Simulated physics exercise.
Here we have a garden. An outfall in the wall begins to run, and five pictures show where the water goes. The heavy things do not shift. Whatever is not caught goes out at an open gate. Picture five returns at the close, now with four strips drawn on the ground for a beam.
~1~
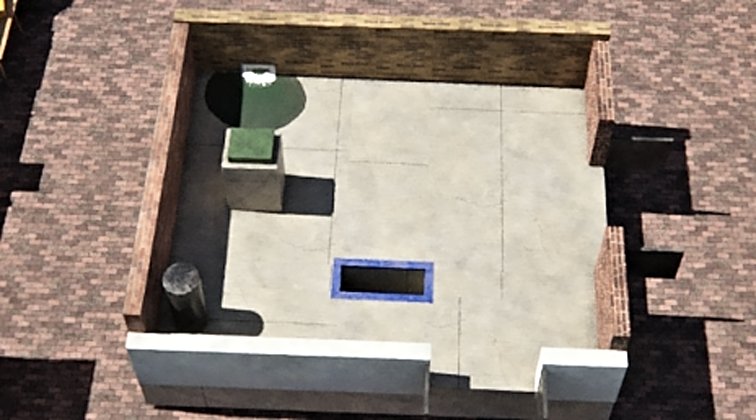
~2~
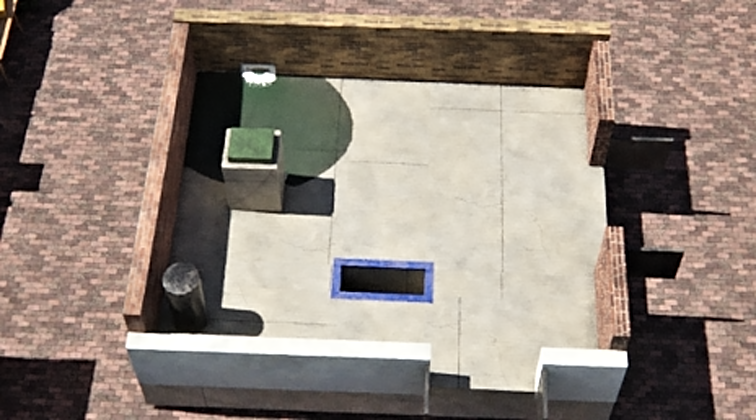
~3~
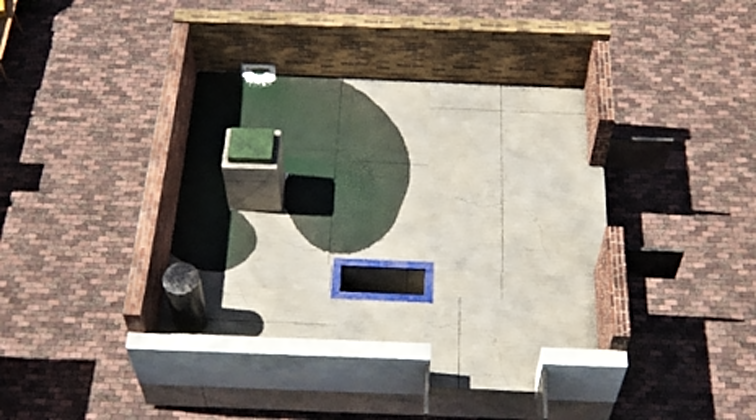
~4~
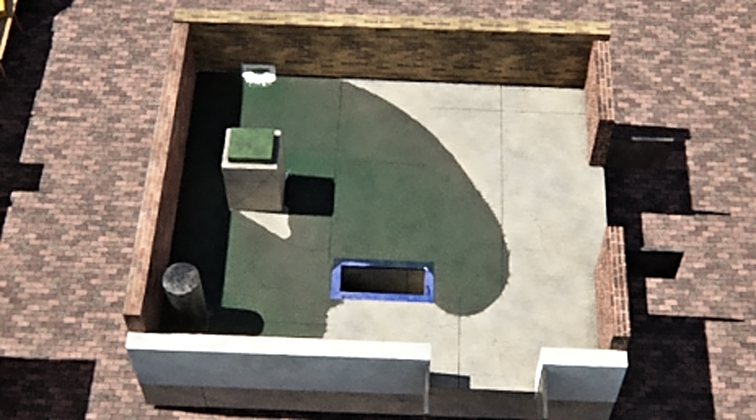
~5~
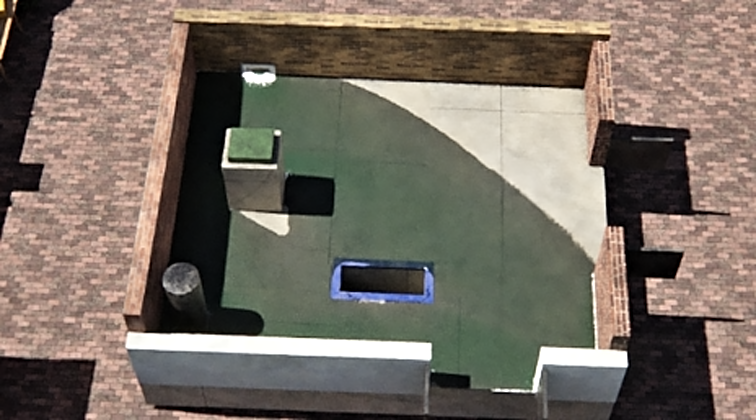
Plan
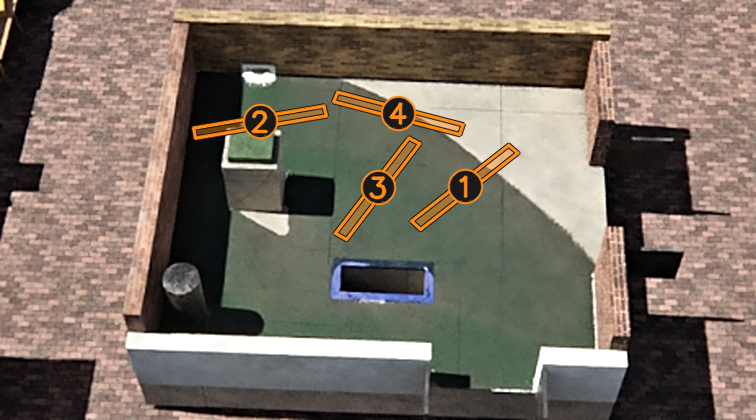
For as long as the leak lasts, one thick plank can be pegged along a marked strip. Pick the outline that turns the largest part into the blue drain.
1.
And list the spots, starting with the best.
1, 4, 3, 2.
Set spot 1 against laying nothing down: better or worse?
Spot 1 is better.
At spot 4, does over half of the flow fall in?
No.
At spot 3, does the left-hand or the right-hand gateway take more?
The left one.
In orange, 1 from (416, 225) to (513, 149); 2 from (194, 133) to (325, 110); 3 from (340, 236) to (414, 140); 4 from (335, 96) to (461, 129).
With 1, about 40 % of the stream goes into the blue drain, about 59 % out by the gates.
With 2, about 2 % of the stream goes into the blue drain, about 98 % out by the gates.
With 3, about 11 % of the stream goes into the blue drain, about 89 % out by the gates.
With 4, about 26 % of the stream goes into the blue drain, about 74 % out by the gates.
